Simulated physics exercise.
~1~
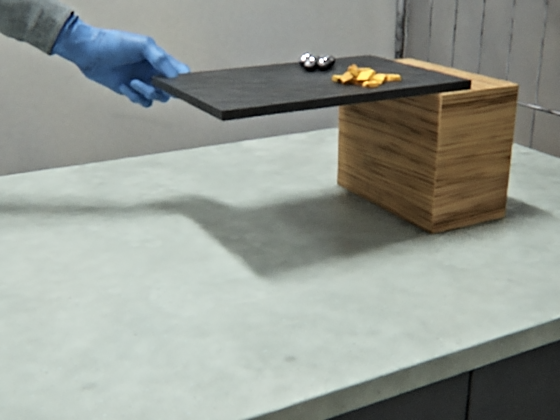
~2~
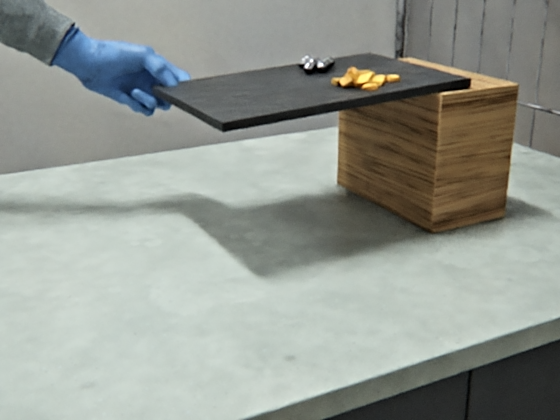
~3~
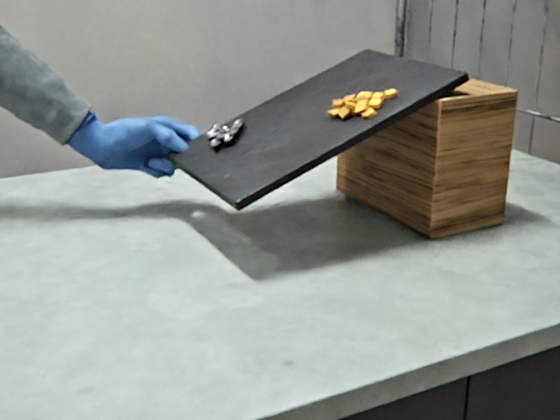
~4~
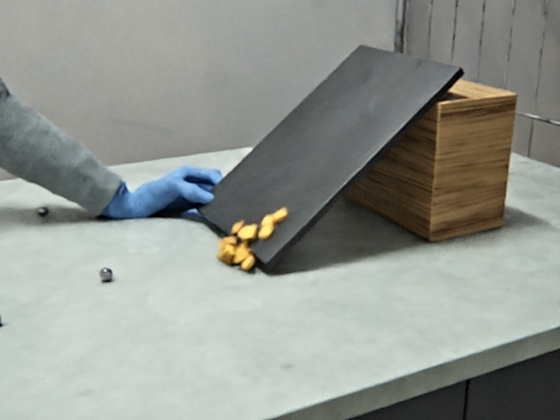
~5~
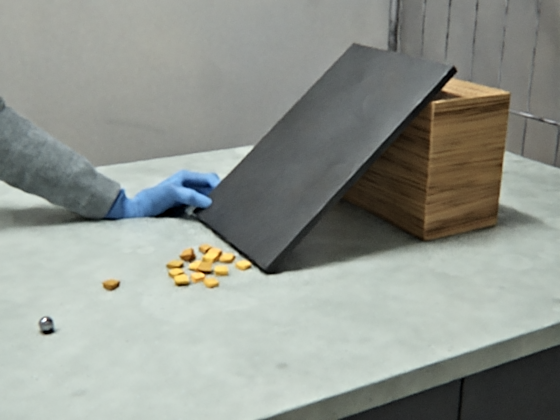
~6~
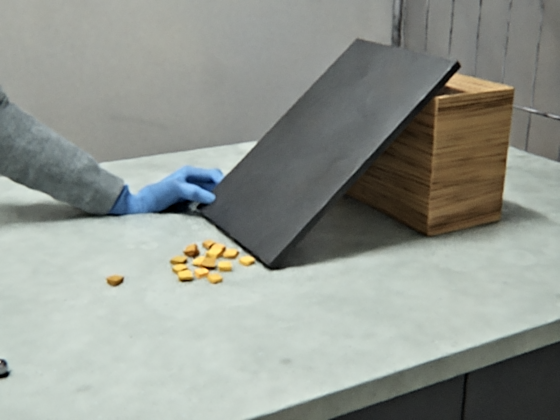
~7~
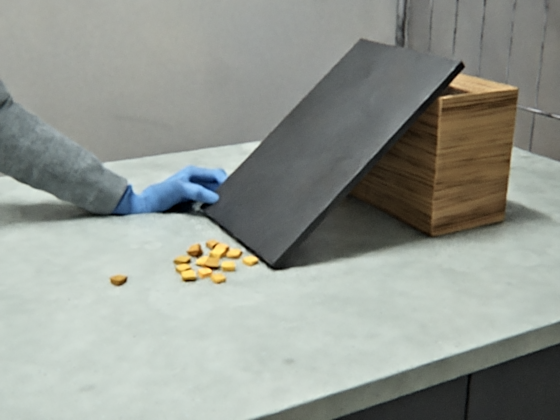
Metal balls roll off the tilting black board and away, while orange pieces stop near it.
